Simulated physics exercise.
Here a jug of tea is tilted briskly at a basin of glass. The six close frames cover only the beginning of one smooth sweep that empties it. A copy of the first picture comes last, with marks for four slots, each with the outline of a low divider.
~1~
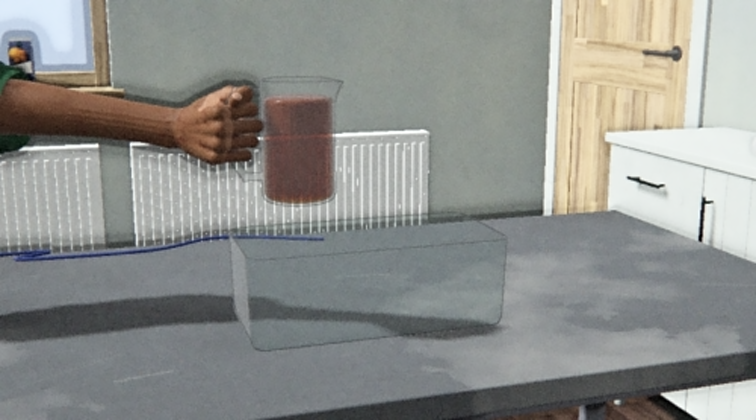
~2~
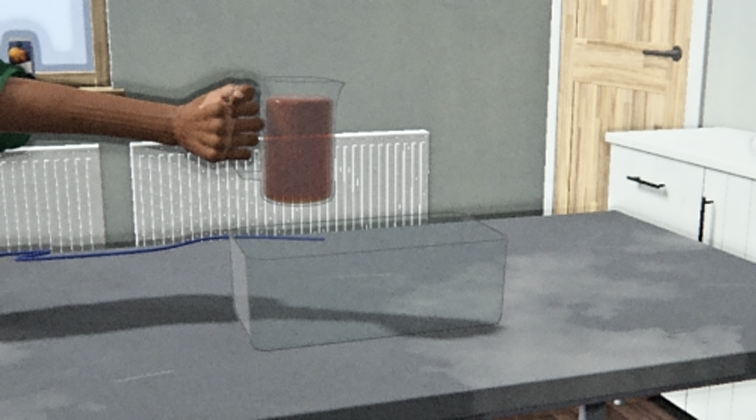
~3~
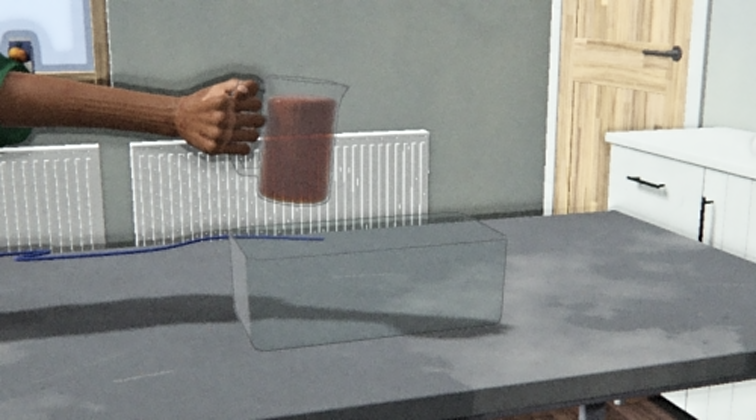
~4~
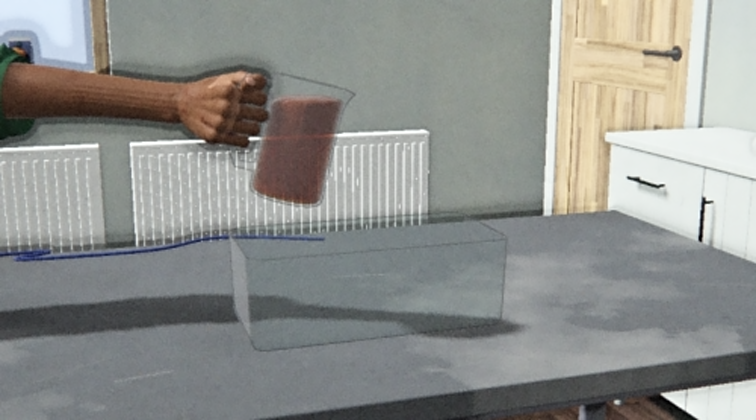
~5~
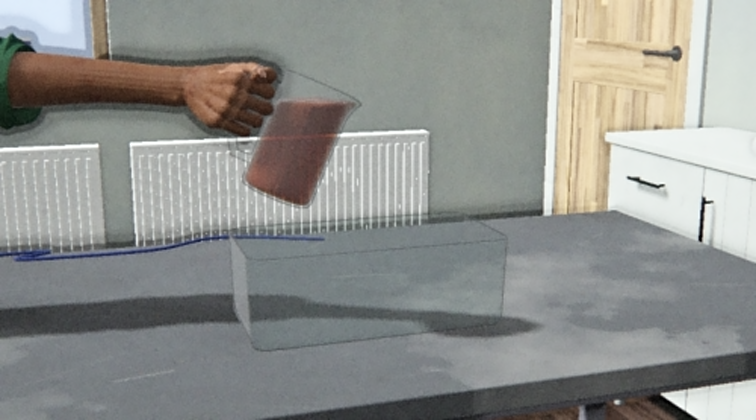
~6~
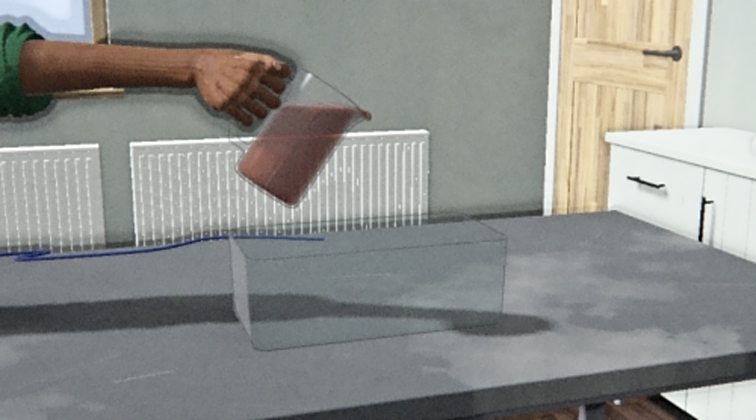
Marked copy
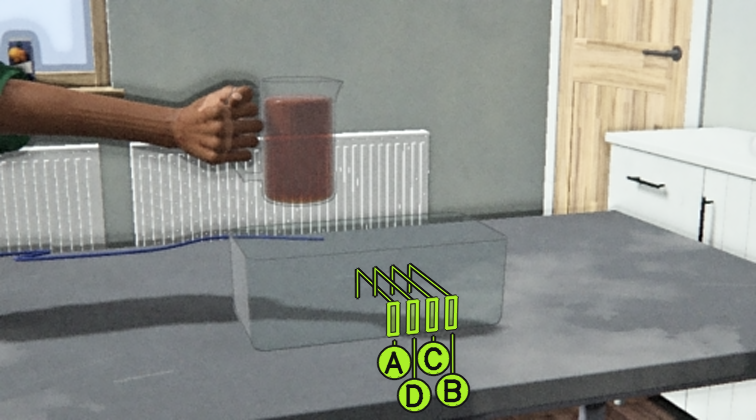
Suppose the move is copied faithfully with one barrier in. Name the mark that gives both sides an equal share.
Choose C.
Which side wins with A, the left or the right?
The right one.
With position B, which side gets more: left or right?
The left side.
On the marked copy, A at (394, 341); B at (452, 334); C at (433, 336); D at (414, 338).
If A is chosen, about 4 % ends left of the wall and 96 % right of it.
If B is chosen, about 92 % ends left of the wall and 6 % right of it.
If C is chosen, about 51 % ends left of the wall and 48 % right of it.
If D is chosen, about 16 % ends left of the wall and 83 % right of it.
